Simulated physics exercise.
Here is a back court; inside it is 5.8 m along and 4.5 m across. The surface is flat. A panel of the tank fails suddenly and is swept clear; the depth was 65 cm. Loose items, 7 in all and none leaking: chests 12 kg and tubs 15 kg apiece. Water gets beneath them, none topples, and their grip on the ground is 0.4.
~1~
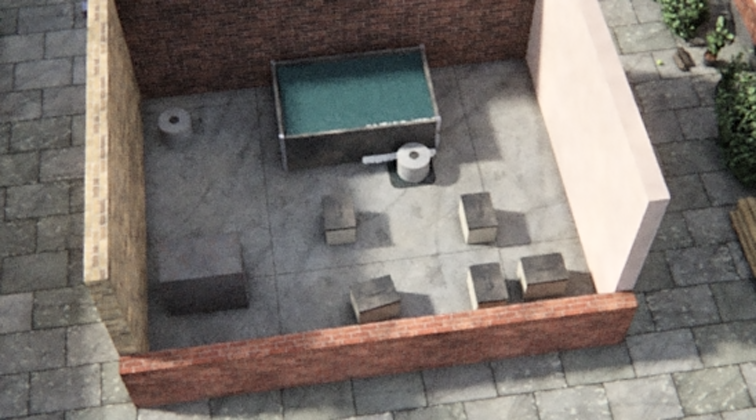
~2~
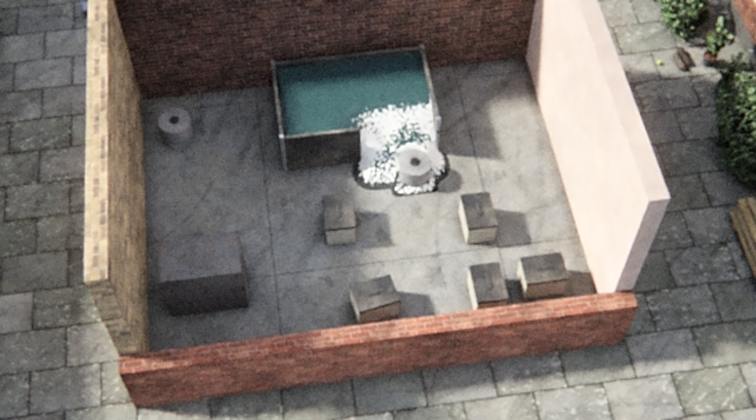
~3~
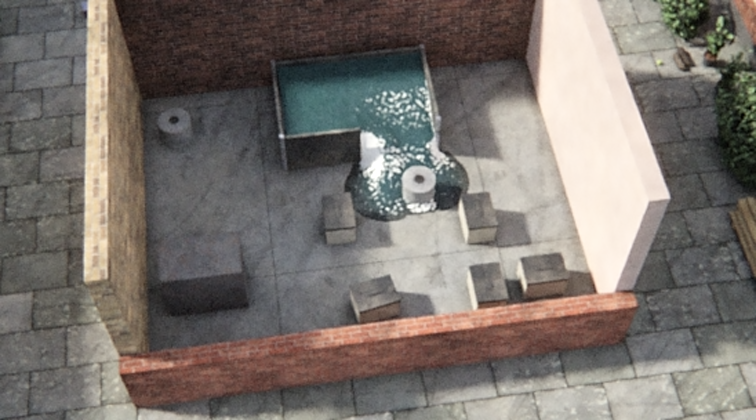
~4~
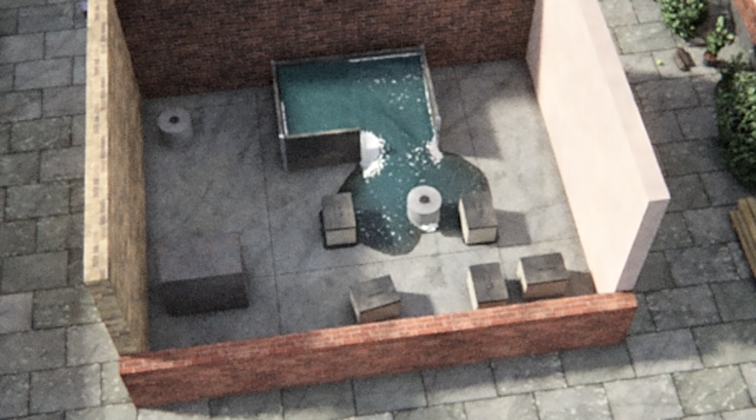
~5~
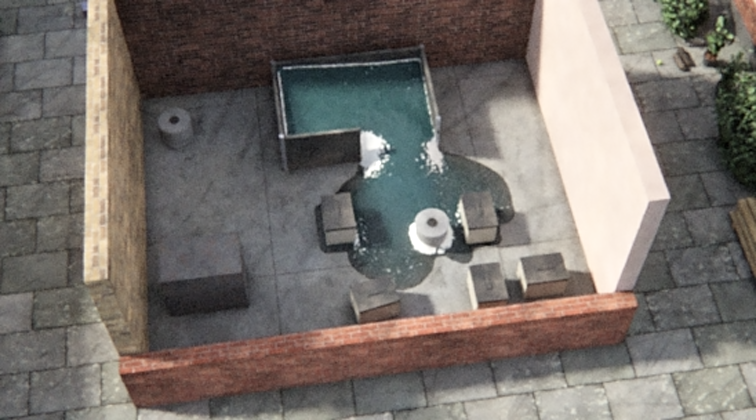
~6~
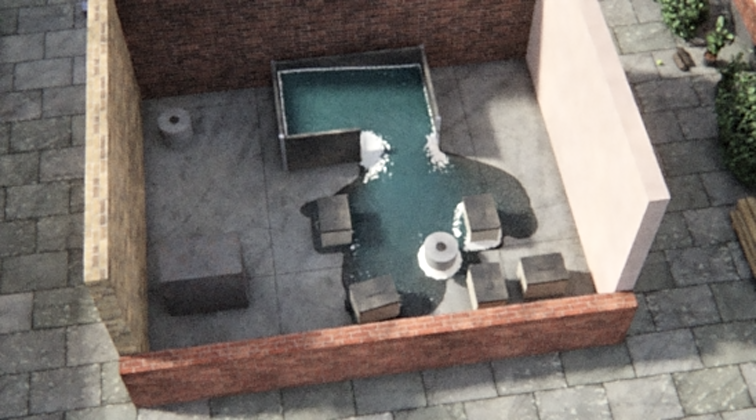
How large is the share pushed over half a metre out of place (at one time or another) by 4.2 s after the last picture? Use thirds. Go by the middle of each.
Share: Two thirds or more.
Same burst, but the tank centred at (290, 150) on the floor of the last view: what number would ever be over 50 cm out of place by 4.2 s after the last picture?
Then 5.
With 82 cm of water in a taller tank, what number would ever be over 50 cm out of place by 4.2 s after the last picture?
In that case 6 of them.
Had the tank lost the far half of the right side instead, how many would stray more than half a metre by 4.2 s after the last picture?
In that case 4 of them.
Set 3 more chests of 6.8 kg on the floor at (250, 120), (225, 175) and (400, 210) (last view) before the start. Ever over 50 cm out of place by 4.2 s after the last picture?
In turn: Less, less, over.
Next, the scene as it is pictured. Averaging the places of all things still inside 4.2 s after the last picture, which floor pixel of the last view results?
At about (365, 205).
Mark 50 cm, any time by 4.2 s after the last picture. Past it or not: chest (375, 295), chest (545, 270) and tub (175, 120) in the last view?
In that order: Past it, over, under.
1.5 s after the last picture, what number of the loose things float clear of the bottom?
5 of them.
Then, 0.4 s after the last picture 2 of 7 are over 50 cm from their spots; 0 afloat.
Then, 1.5 s after the last picture 4 of 7 are over 50 cm from their spots; 5 afloat.
Then, 2.8 s after the last picture 3 of 7 are over 50 cm from their spots; 4 afloat.
Then, 4.2 s after the last picture 5 of 7 are over 50 cm from their spots, and 5 have been at some point; 4 afloat.
